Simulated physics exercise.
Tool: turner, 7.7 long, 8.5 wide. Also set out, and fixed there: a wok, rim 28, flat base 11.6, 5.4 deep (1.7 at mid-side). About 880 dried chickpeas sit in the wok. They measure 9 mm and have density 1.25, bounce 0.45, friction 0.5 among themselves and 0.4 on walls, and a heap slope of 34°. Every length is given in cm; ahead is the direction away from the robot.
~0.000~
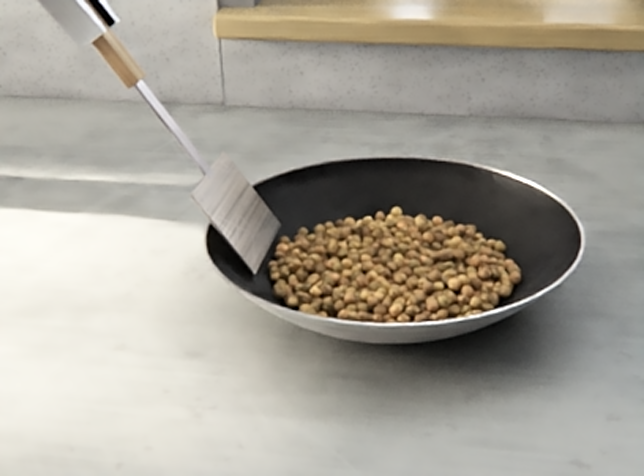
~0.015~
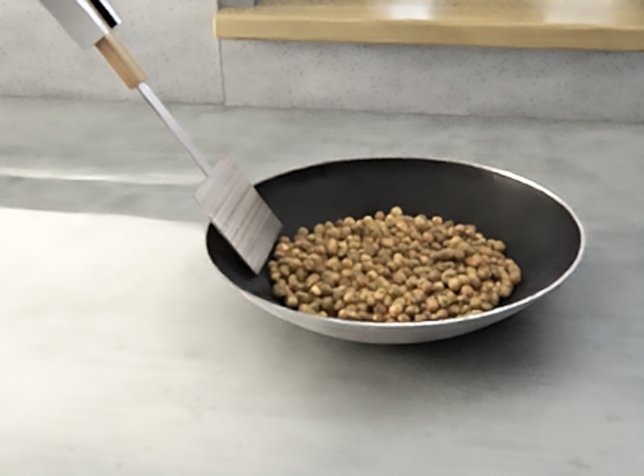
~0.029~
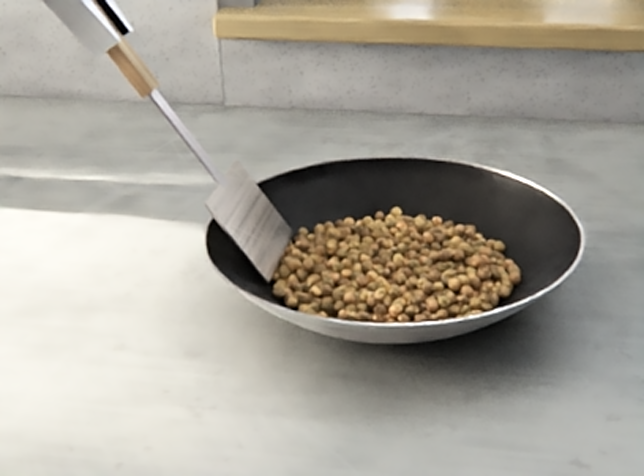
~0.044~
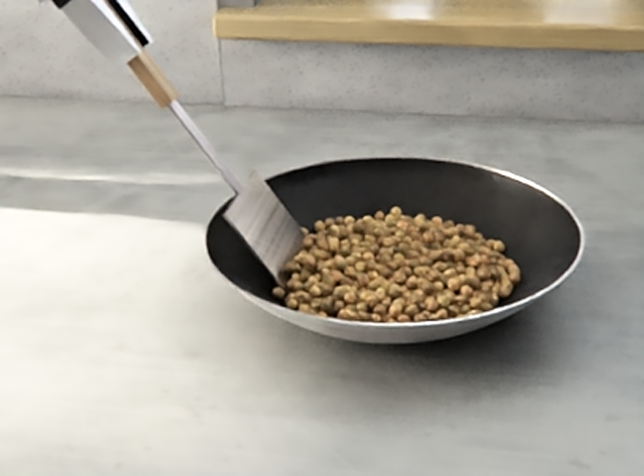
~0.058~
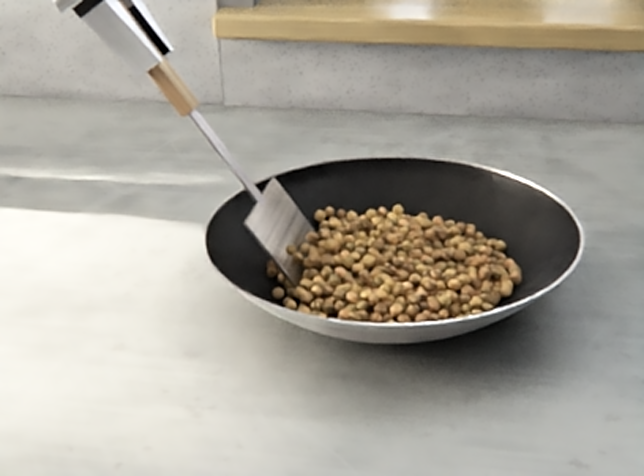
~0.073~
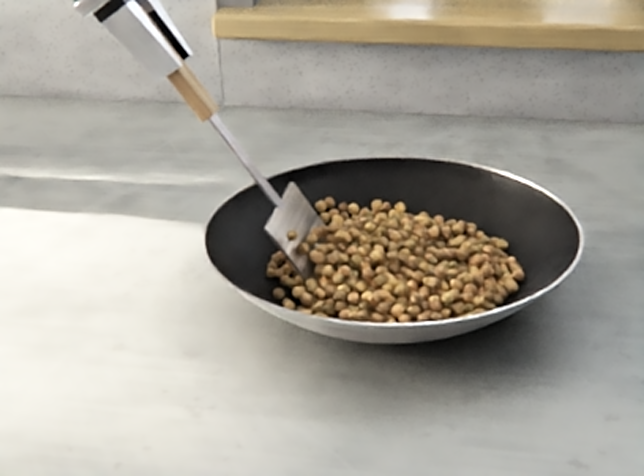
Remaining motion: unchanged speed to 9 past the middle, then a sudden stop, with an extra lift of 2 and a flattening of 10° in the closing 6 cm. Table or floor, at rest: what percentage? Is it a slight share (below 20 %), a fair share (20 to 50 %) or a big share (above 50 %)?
It is a fair share.
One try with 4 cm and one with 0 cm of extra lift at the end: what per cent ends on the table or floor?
It comes to around 30 per cent on the first try and around 25 per cent on the second.
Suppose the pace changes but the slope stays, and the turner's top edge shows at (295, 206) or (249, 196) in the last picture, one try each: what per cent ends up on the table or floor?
Try one roughly 40 per cent; try two roughly 10 per cent.
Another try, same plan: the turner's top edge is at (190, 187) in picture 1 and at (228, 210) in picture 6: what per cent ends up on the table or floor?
Roughly 10 %.
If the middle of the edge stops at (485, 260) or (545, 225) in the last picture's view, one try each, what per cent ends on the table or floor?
20 % and 40 %.
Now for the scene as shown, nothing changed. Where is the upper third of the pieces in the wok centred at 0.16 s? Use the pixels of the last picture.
The middle lies somewhere about (465, 252).
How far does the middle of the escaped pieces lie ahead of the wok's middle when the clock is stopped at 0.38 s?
Around 22 centimetres ahead.
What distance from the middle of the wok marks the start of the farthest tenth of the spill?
Distance: Approx. 50 cm.
After 0.11 s, sloping 55°, highest piece 9 above the table; 882 in the wok.
After 0.16 s, sloping 52°, highest piece 10 above the table; 882 in the wok.
After 0.38 s, sloping 45°, highest piece 11 above the table; 569 in the wok, 198 on the table or floor, 115 on the blade or in flight.
After 1.43 s, sloping 45°, highest piece 4 above the table; 569 in the wok, 313 on the table or floor.
At rest, 569 in the wok, 313 on the table or floor. That is 35 % on the table or floor.
